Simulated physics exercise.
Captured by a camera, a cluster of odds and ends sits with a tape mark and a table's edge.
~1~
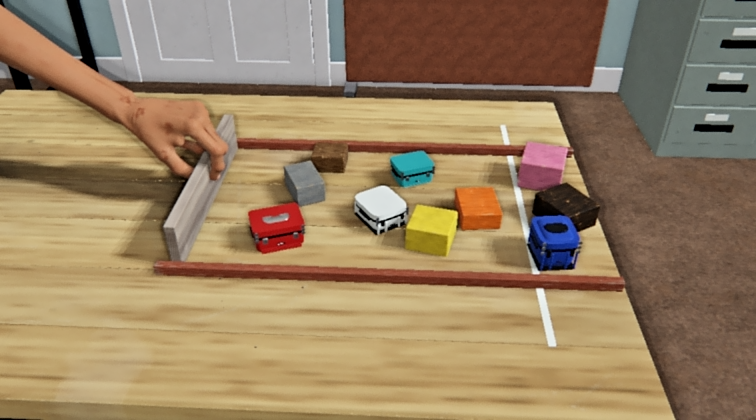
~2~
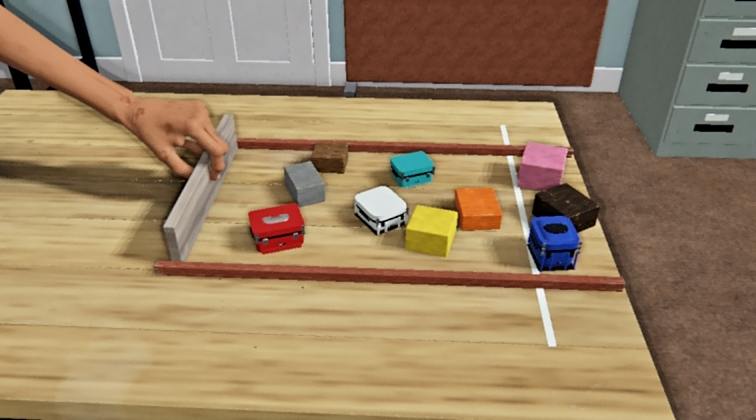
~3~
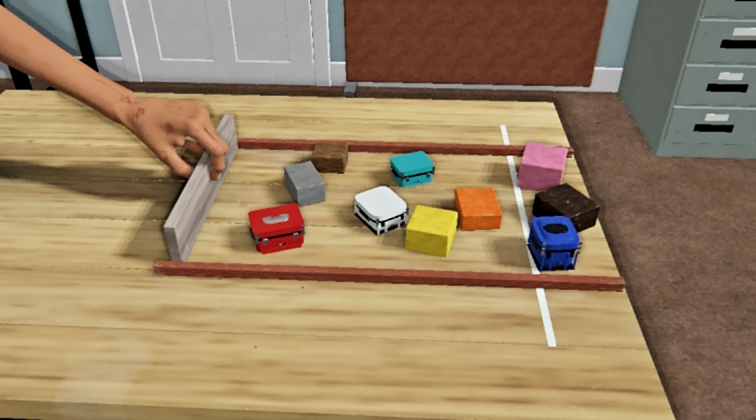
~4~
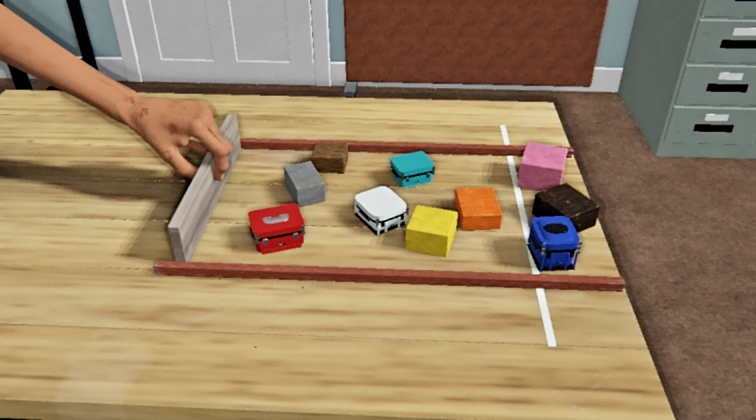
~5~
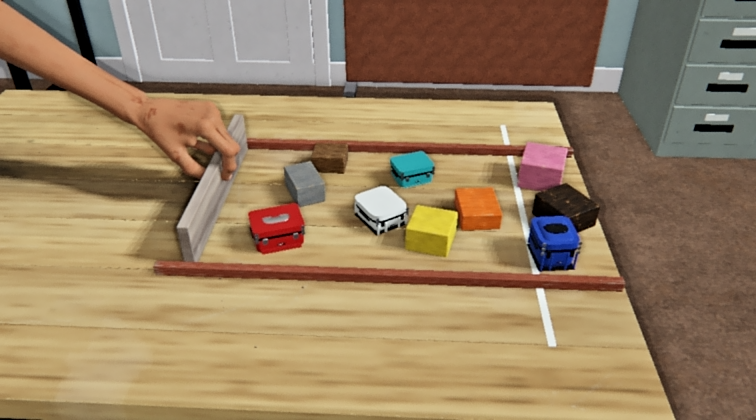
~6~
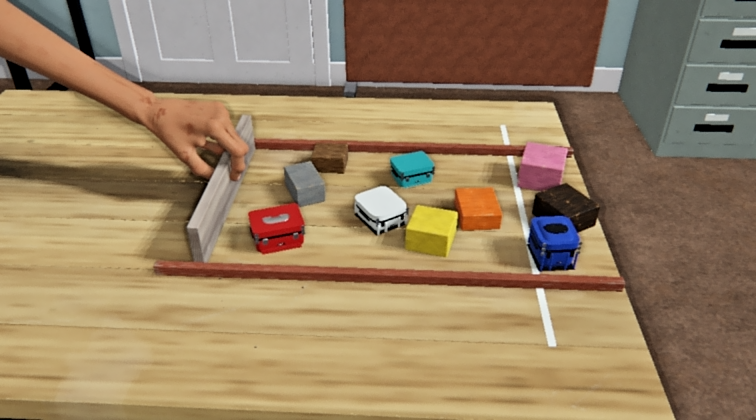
On a wooden tabletop, a hand holding a grey board upright slides it slightly right toward scattered colourful blocks and small cases.
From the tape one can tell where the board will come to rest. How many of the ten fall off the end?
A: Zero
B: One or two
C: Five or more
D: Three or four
(D) Three or four.
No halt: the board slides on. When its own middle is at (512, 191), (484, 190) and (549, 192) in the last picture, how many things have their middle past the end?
Place by place: 3, 0 and 5.
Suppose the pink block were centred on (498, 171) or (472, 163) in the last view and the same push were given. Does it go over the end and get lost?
First: Gone; second: Gone.
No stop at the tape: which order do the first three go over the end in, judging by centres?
Order, earliest first: Blue case, black block, pink block.
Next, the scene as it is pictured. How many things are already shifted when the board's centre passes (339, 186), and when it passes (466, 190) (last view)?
4, then 10.
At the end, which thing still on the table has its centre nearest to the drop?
The yellow block finishes nearest.
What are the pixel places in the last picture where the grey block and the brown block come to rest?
Final spots - grey block (536, 193), brown block (528, 157).
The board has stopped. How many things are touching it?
Count: 4.
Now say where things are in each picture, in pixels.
Black block (565, 209); pink block (542, 168); blue case (553, 242); board (206, 182); tape (522, 210), in the first picture.
Pink block (542, 168); brown block (330, 158), in the second picture.
Blue case (553, 243); orange block (477, 209), in the third picture.
Black block (565, 209); turquoise case (412, 171), in the fourth picture.
Pink block (542, 168); board (218, 182), in the fifth picture.
Black block (565, 209); pink block (542, 168); blue case (553, 243); board (226, 182); tape (522, 210), in the sixth picture.
A little later, none off yet; black block at rest near (565, 209); pink block at rest near (542, 168); blue case at rest near (553, 243).
When it is over, the number that fall off is three or four; down, blue case, pink block and black block.
